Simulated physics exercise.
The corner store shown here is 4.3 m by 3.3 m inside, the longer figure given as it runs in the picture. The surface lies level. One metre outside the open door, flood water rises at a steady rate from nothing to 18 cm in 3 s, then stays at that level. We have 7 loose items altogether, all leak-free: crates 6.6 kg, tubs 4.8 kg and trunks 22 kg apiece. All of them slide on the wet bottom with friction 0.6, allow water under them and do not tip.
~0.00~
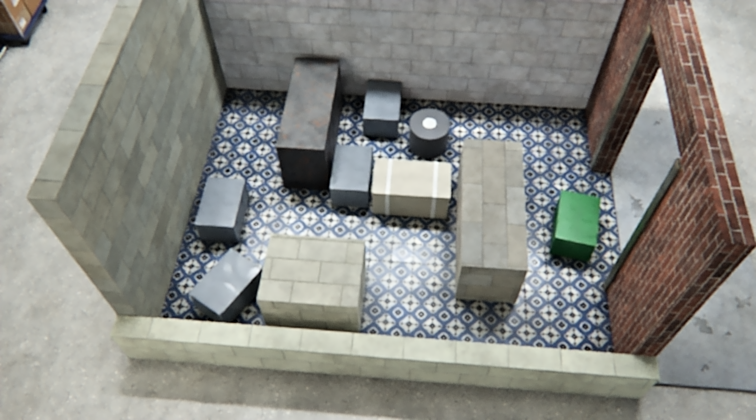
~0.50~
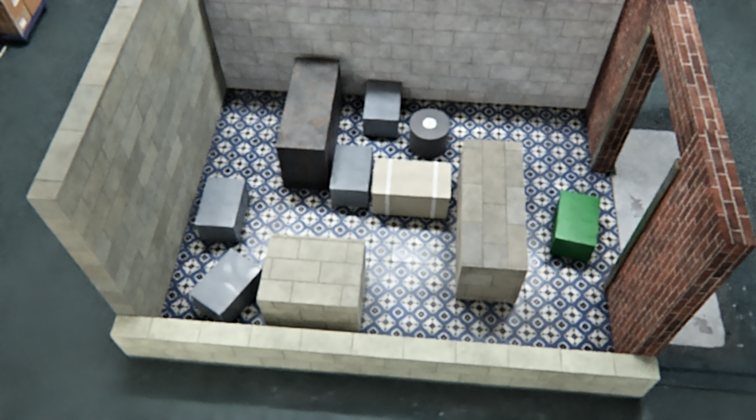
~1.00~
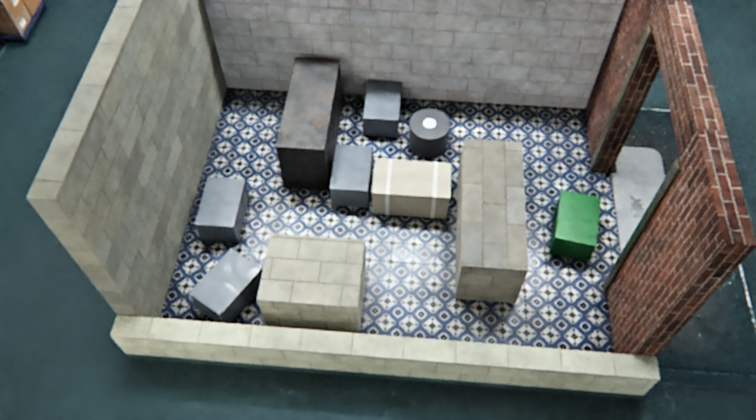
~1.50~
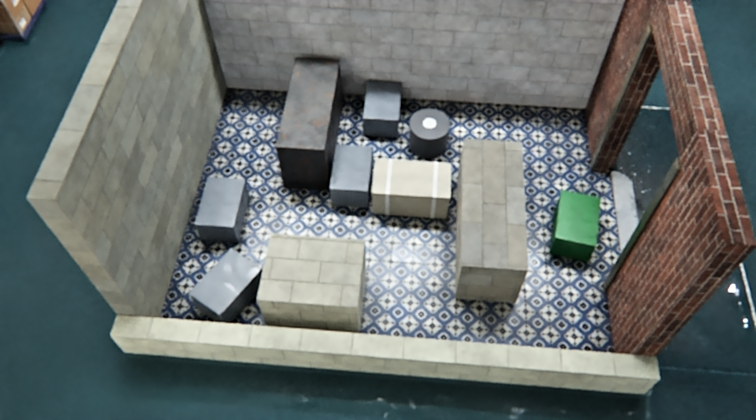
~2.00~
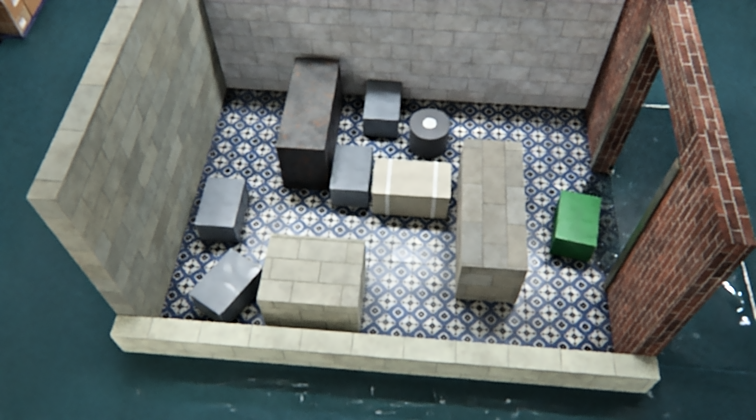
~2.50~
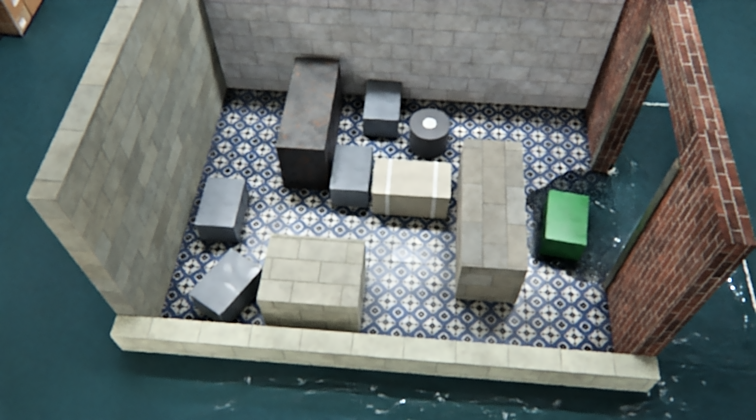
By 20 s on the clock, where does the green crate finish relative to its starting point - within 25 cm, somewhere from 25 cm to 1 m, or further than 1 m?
The green crate finishes further than 1 m from its start.
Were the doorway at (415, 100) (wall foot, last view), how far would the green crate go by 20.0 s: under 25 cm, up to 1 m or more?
The green crate covers a long distance.
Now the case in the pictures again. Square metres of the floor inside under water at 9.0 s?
Wet: Near 11.5 m2.
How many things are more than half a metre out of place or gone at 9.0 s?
At that moment it comes to 3.
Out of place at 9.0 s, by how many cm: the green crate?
About 120 cm out of place.
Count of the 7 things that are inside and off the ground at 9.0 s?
I'd say 6 of them.
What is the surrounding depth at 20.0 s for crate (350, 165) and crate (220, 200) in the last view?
Depths: Near 16 cm, then near 18 cm.
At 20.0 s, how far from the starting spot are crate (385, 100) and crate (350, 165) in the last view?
200 cm and 140 cm respectively.
After 4.0 s the green crate is near (543, 238), 0.5 m from its start, afloat; 1 afloat.
After 9.0 s the green crate is near (565, 316), 1.2 m from its start, afloat; 6 afloat.
After 16.0 s the green crate is near (418, 269), 1.8 m from its start, afloat; 7 afloat.
After 20.0 s the green crate is near (398, 296), 2.1 m from its start, afloat; 7 afloat.
